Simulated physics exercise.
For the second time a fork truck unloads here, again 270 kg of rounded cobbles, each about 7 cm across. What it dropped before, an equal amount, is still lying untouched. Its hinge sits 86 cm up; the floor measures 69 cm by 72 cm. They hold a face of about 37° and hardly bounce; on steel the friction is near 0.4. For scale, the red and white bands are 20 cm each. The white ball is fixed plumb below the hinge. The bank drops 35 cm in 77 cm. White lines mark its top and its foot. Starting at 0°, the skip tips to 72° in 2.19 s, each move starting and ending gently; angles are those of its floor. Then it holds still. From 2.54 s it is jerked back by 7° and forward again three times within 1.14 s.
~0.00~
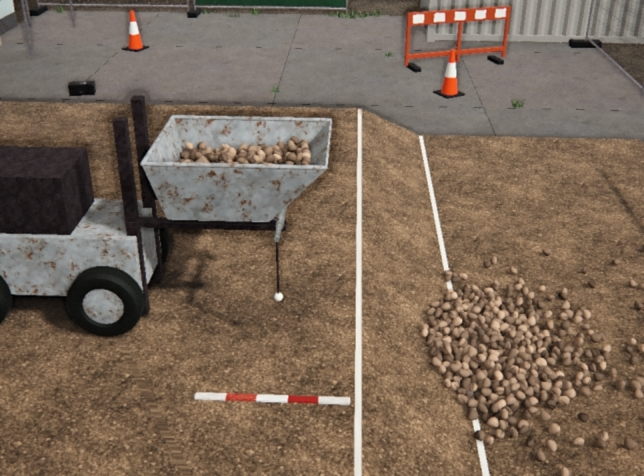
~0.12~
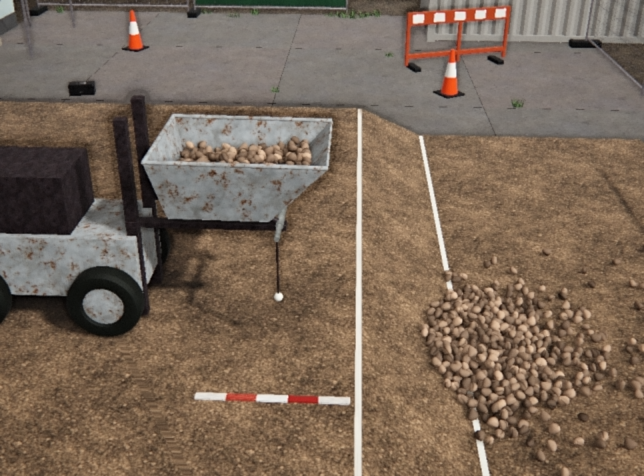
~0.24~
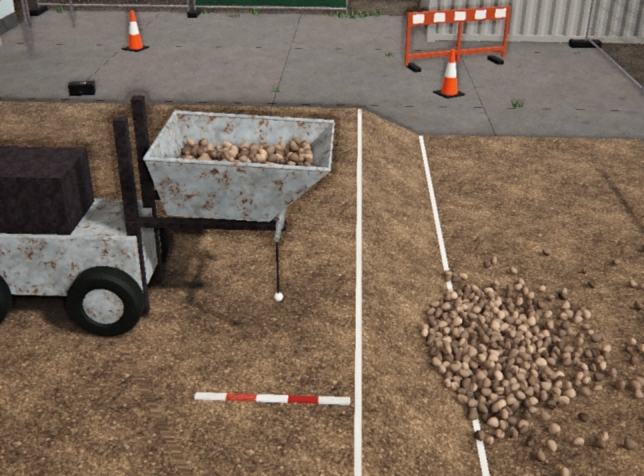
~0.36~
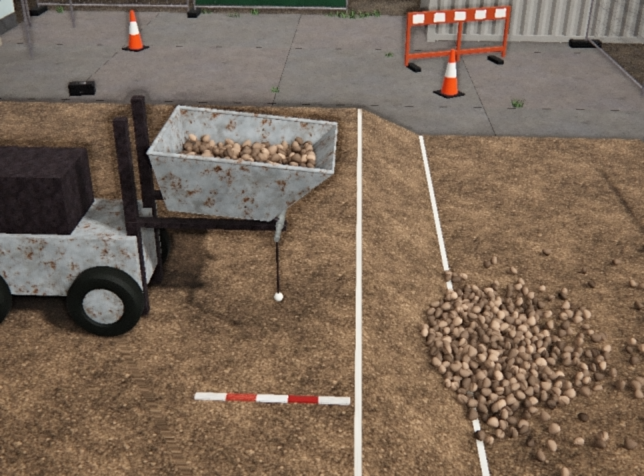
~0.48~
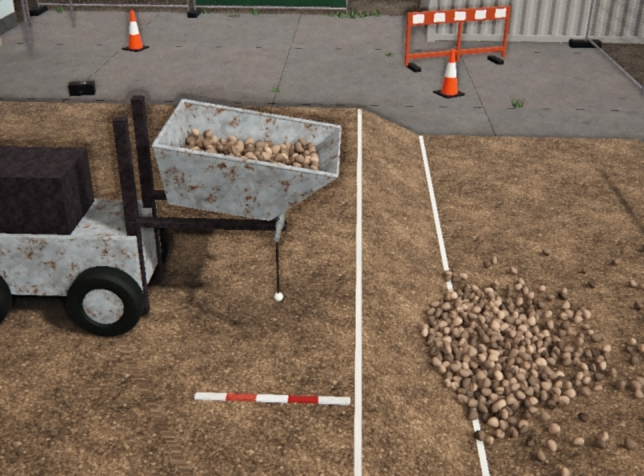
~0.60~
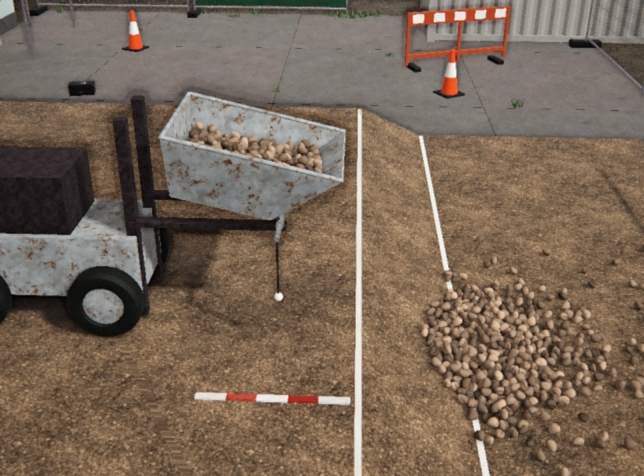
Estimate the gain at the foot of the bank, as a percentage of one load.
Roughly 36 per cent of a load more.
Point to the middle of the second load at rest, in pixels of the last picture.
Their middle is at about (445, 328).
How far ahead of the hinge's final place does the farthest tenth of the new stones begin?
Roughly 160 cm ahead of it.
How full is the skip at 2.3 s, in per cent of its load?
Roughly 50 per cent is still inside.
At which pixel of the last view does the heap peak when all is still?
Around (424, 310).
After 1.6 s the floor is at 61°; in per cent of one load, 100 in the skip, 16 on the top or the slope, 84 at the foot of the bank; the foremost stones are past the picture's edge.
After 2.3 s the floor is at 72°; in per cent of one load, 52 in the skip, 64 on the top or the slope, 85 at the foot of the bank; the foremost stones are past the picture's edge.
After 4.1 s the floor is at 72°; in per cent of one load, 0 in the skip, 80 on the top or the slope, 120 at the foot of the bank; the foremost stones are past the picture's edge.
After 6.4 s the floor is at 72°; in per cent of one load, 0 in the skip, 80 on the top or the slope, 120 at the foot of the bank; the foremost stones are past the picture's edge. Net gain at the foot of the bank, 36.
